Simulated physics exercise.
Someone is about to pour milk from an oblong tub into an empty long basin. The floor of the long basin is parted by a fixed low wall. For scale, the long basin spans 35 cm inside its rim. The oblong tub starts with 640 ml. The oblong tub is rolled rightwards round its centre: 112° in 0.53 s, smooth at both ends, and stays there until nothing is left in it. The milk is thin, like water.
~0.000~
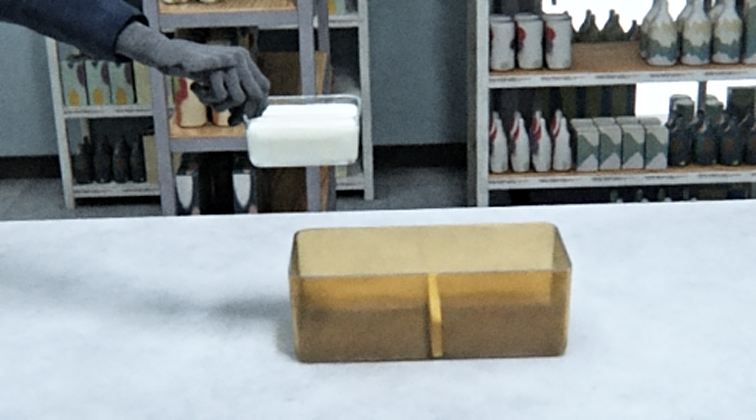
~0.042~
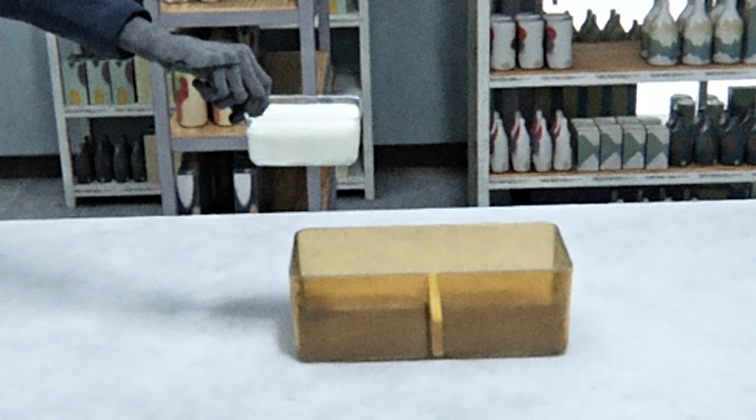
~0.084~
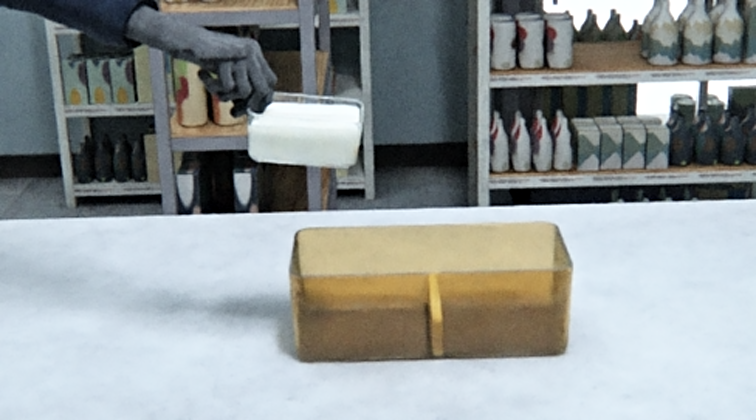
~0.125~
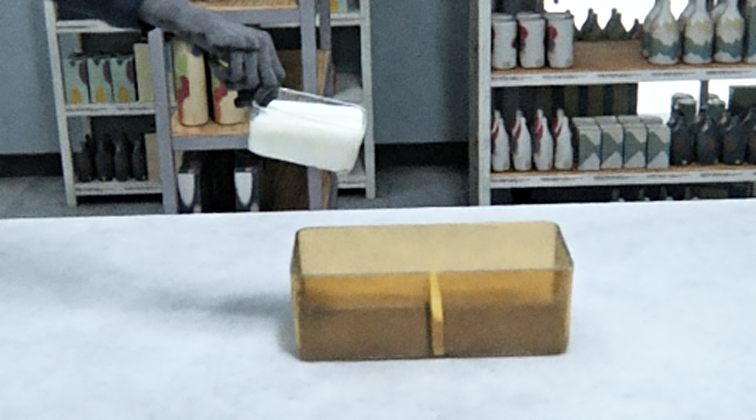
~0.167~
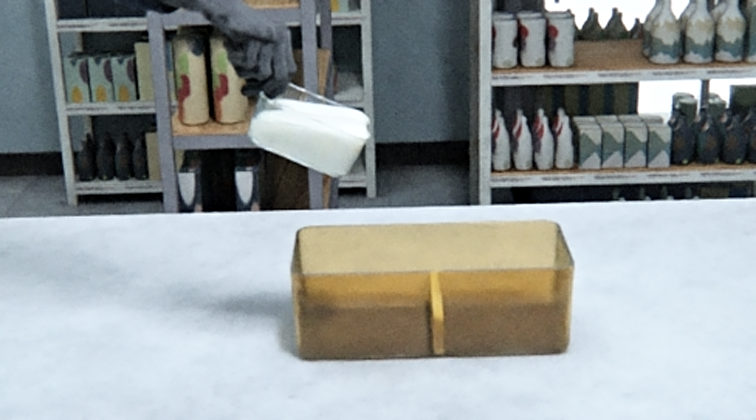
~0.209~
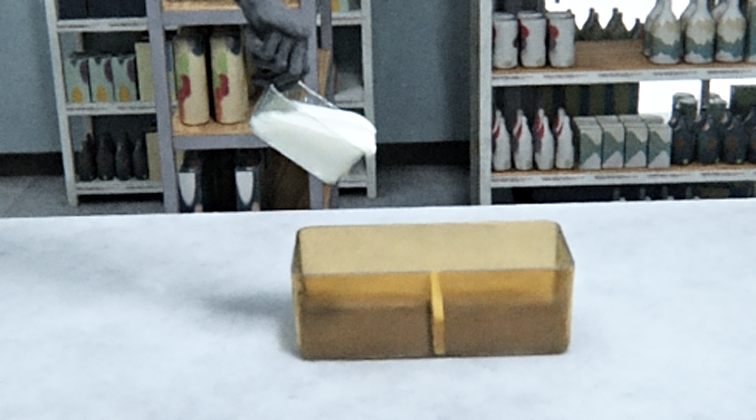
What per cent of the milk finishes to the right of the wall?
About 9 per cent.
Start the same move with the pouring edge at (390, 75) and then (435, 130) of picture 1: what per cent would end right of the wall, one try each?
In turn about 65 and 80 per cent.
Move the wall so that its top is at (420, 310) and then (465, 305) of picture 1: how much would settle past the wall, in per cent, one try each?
First 40, then 20 per cent.
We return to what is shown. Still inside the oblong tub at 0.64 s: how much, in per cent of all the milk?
Some 0 per cent.
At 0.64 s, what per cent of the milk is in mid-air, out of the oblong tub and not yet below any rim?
About 8 per cent.
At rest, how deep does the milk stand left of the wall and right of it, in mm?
Some 20 mm on the left and 2 mm on the right.
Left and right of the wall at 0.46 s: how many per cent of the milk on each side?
Some 48 per cent left and 1 right.
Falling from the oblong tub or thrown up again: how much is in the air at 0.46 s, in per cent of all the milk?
About 44 per cent.
After 0.46 s the tilt is 107° and 6 per cent is still to pour, 49 is left of the wall and 1 right of it.
After 0.64 s the tilt is 112° and 0 per cent is still to pour, 88 is left of the wall and 4 right of it.
After 0.82 s the tilt is 112° and 0 per cent is still to pour, 85 is left of the wall and 8 right of it.
After 1.03 s the tilt is 112° and 0 per cent is still to pour, 85 is left of the wall and 9 right of it.
In the end 85 per cent lies left of the wall, 9 right of it and 5 outside.
